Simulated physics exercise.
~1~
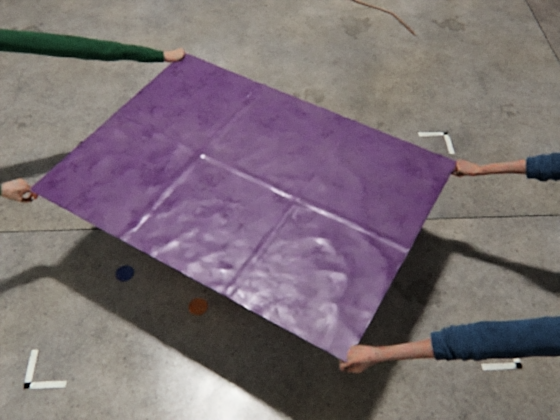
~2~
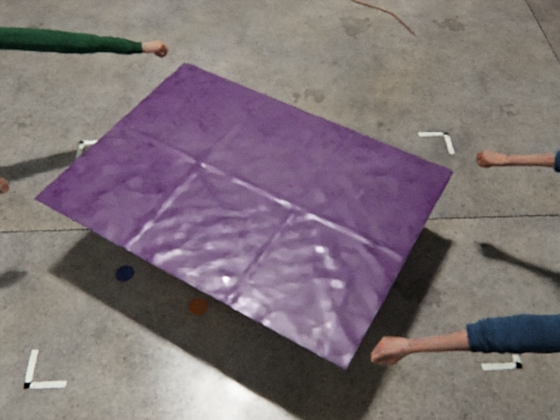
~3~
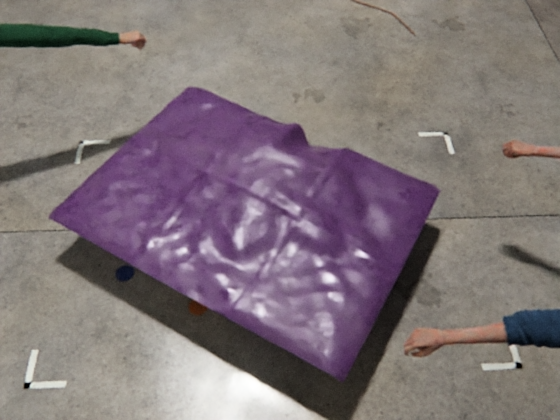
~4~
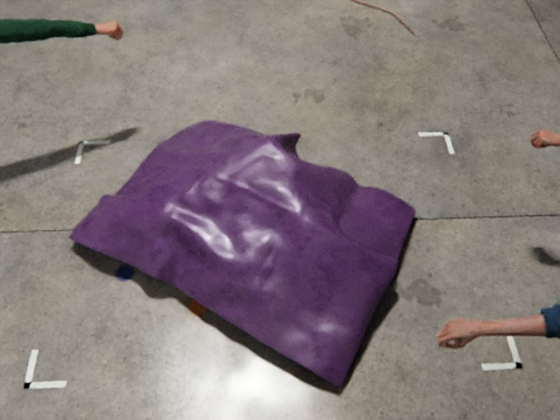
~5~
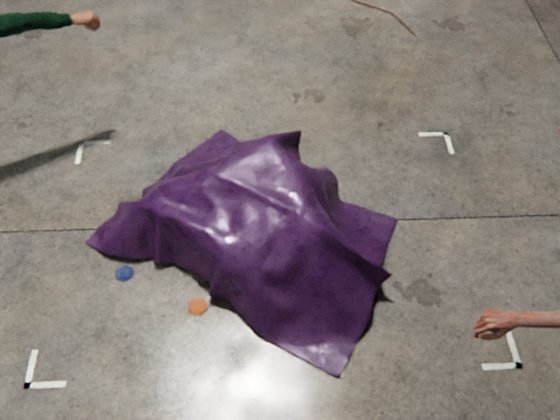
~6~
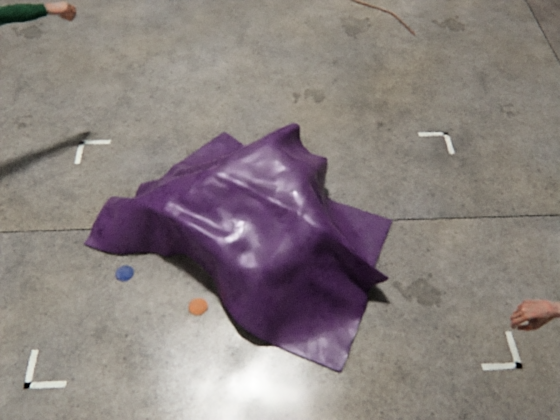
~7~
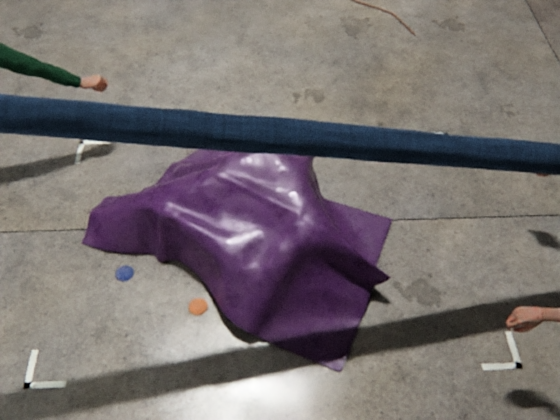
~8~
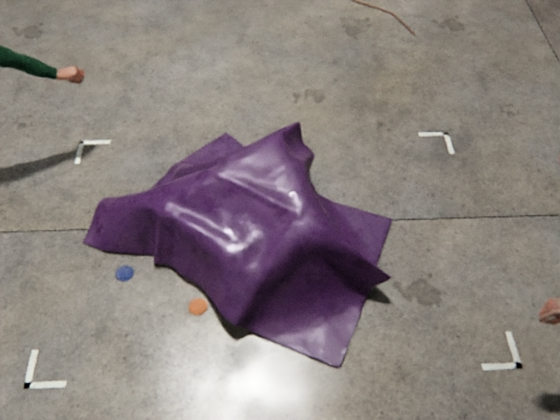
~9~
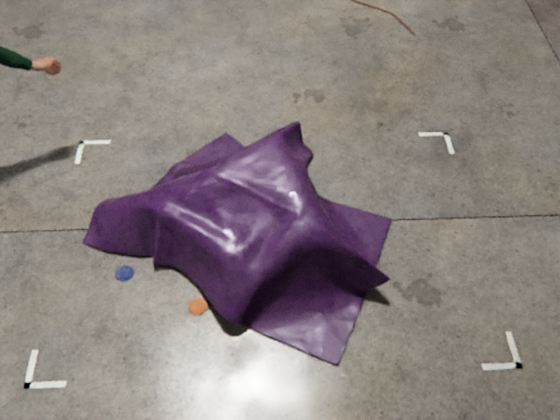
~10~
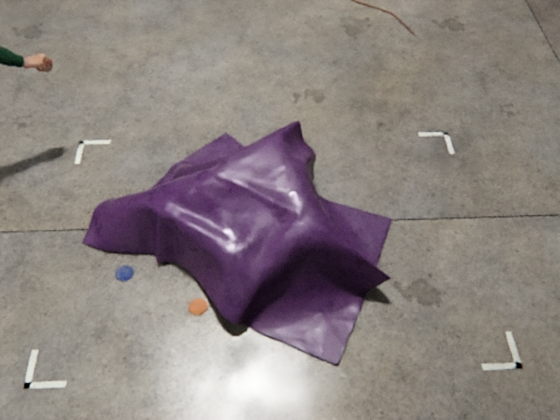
A glossy purple tarp is held out level by hands at its corners, seen from above over a grey concrete warehouse floor with white corner marks. A blue disc and an orange lid lie near its lower left edge. The hands let go and draw back, and the tarp drops, buckling over hidden objects as its edges fold down. It settles into a lumpy, peaked heap, and a blue-sleeved arm sweeps across the view above it. At the end the tarp lies still, draped over raised shapes, with the blue disc and orange lid still uncovered beside it.
